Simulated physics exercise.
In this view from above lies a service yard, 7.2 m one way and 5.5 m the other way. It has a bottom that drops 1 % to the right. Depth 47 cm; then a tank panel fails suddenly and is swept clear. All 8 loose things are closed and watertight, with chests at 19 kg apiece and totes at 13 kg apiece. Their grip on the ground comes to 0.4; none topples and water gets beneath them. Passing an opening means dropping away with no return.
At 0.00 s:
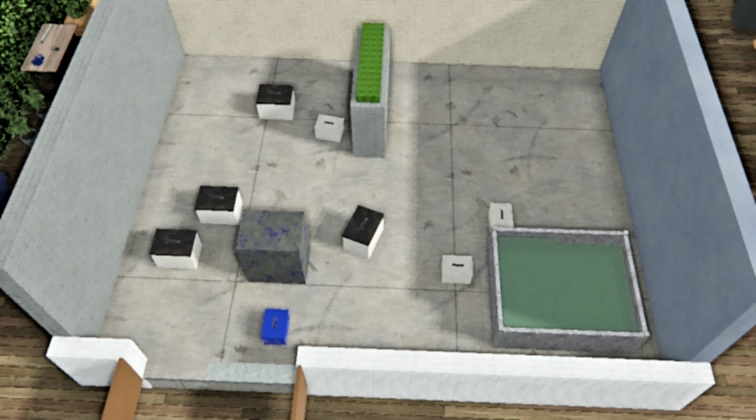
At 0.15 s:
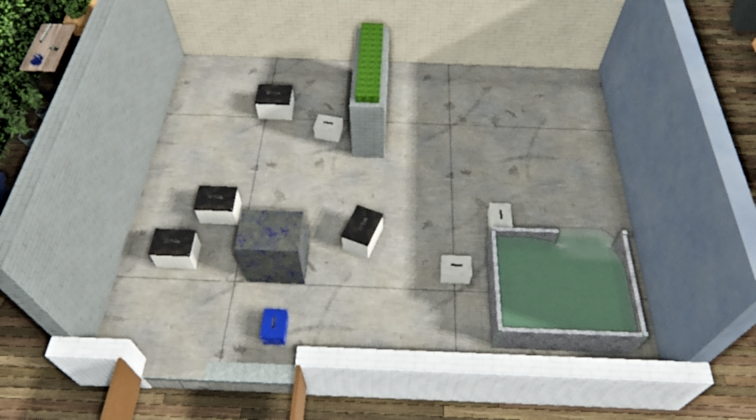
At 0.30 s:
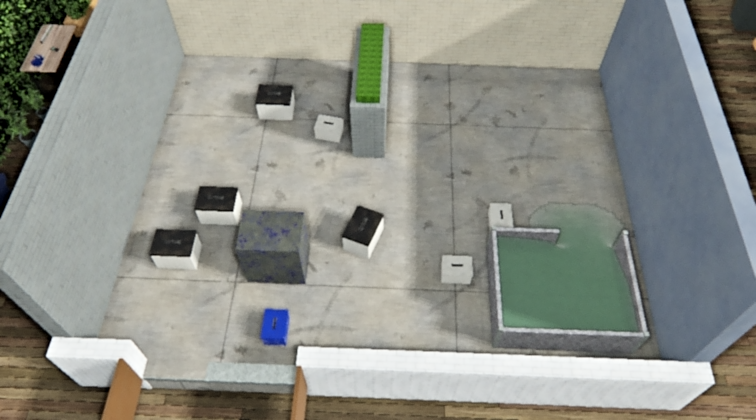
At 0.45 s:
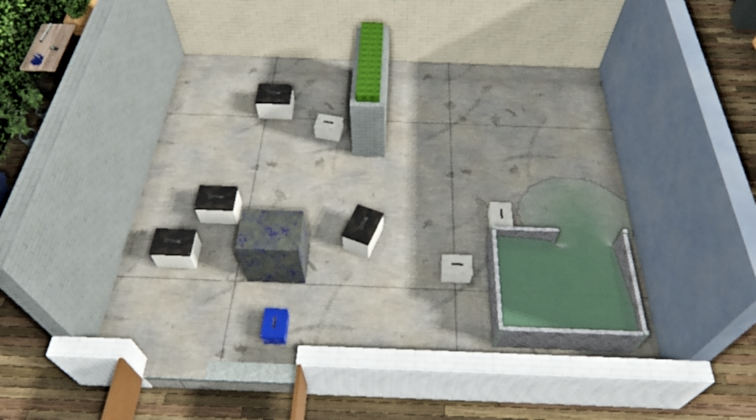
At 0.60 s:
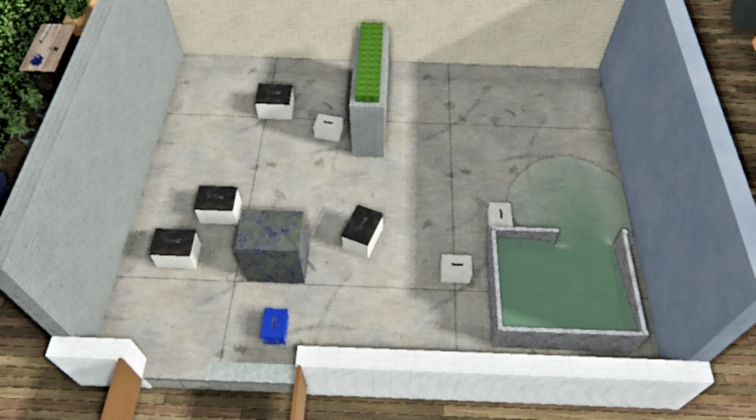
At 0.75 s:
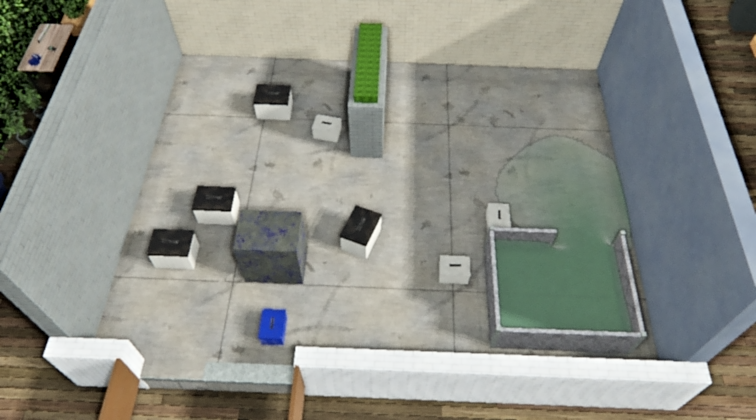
Green water poured out through a gap that opened in the back wall of the tank on the right and spread across the gray yard floor, while the scattered boxes and blue tote stayed put.
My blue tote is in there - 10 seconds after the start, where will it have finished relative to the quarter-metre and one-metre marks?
Odds are it hangs on where it is.
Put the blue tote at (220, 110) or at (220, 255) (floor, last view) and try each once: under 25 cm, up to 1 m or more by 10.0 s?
One try each gives this: It remains roughly in place, then it remains roughly in place.
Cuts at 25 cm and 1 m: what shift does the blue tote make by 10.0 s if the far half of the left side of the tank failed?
Result: The blue tote is pushed partway.
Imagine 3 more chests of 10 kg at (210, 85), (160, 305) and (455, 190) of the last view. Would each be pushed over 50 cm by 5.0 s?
Listed order gives within the limit, within the limit, within the limit.
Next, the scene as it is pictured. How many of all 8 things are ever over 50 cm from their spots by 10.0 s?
0.
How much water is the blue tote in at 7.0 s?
0 cm, roughly.
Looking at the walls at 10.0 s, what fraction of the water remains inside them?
Roughly 100 percent.
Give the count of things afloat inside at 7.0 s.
At that point I count 0.
After 2.0 s the blue tote is near (272, 323), 0.0 m from its start, aground; 0 of 8 are out; 0 afloat.
After 4.5 s the blue tote is near (272, 323), 0.0 m from its start, aground; 0 of 8 are out; 0 afloat.
After 7.0 s the blue tote is near (272, 323), 0.0 m from its start, aground; 0 of 8 are out; 0 afloat.
After 10.0 s the blue tote is near (272, 323), 0.0 m from its start, aground; 0 of 8 are out; 0 afloat.
